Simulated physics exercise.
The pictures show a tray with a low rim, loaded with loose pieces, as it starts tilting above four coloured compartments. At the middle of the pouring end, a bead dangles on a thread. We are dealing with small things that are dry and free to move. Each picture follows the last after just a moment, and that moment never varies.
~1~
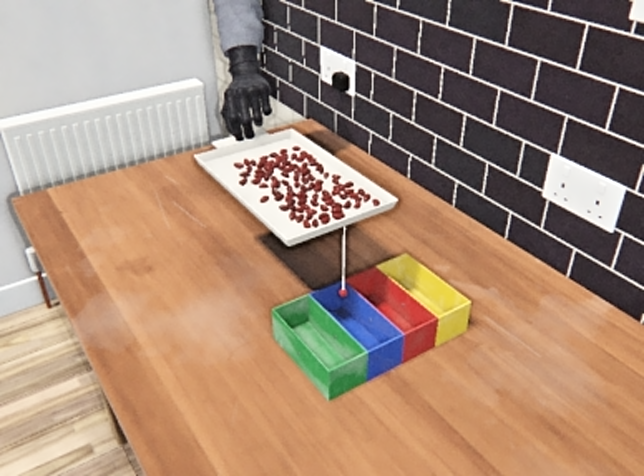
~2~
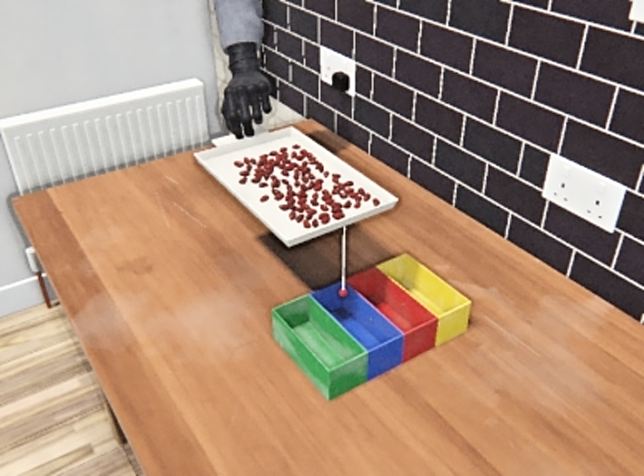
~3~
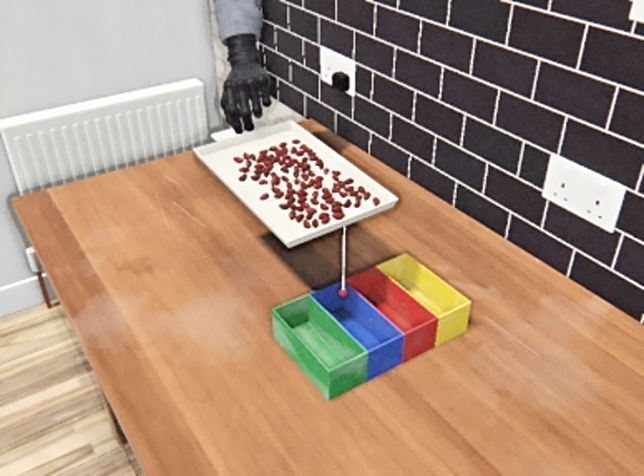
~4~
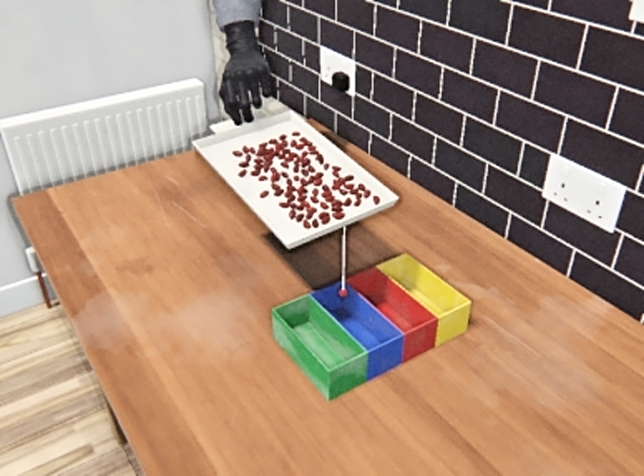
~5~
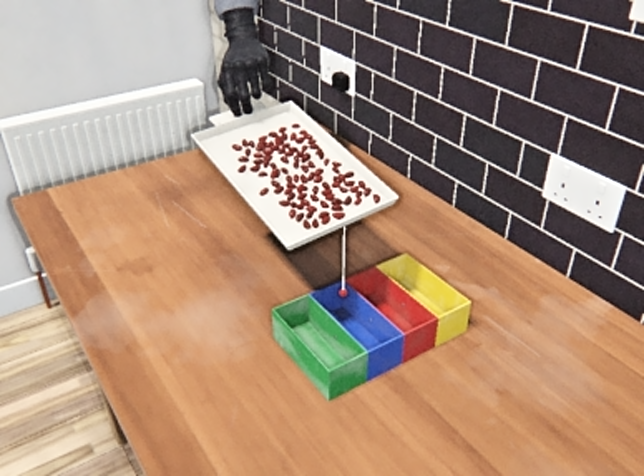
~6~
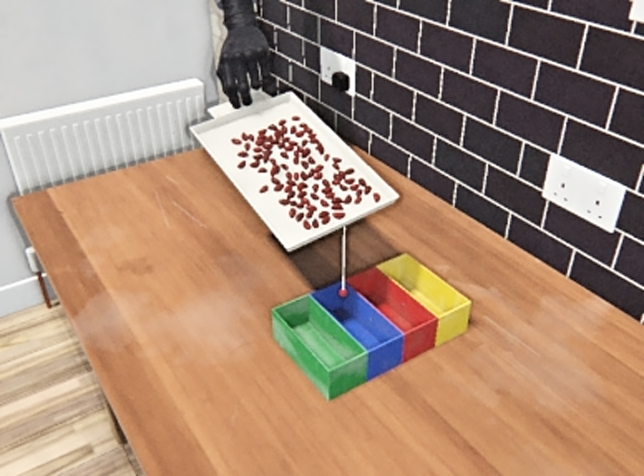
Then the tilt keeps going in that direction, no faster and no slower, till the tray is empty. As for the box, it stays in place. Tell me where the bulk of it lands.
The bulk lands in the green cell.
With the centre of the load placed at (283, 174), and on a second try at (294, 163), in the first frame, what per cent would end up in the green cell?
From the first start you get 50 in a hundred, from the second 50 in a hundred.
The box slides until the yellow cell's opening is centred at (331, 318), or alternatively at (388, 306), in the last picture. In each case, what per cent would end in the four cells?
100 % for the first, 100 % for the second.
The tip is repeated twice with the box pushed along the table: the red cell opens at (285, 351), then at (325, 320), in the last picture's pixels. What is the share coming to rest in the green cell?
Around 0 and then 0 per cent.
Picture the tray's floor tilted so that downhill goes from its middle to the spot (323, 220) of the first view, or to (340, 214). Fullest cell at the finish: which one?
So the first one goes to the green cell and the second to the red cell.
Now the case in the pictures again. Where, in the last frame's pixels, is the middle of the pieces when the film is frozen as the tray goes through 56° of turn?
In the last view, the load is centred near (304, 196).
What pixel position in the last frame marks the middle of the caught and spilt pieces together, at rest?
About (312, 359).
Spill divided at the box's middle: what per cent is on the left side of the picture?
Roughly 100 in a hundred.
Soon, tray tipped steeply; nearly all on the tray; a stray few falling or outside the box.
A while on, tray tipped right over; about half on the tray; about a quarter in the green cell; about a third falling or outside the box.
Towards the end, tray tipped past a quarter turn; about two thirds in the green cell; a small part in the blue cell; a stray few in the red cell; about a third falling or outside the box.
Finally, tray tipped past a quarter turn; about two thirds in the green cell; a small part in the blue cell; a stray few in the red cell; none in the yellow cell; about a third outside the box.
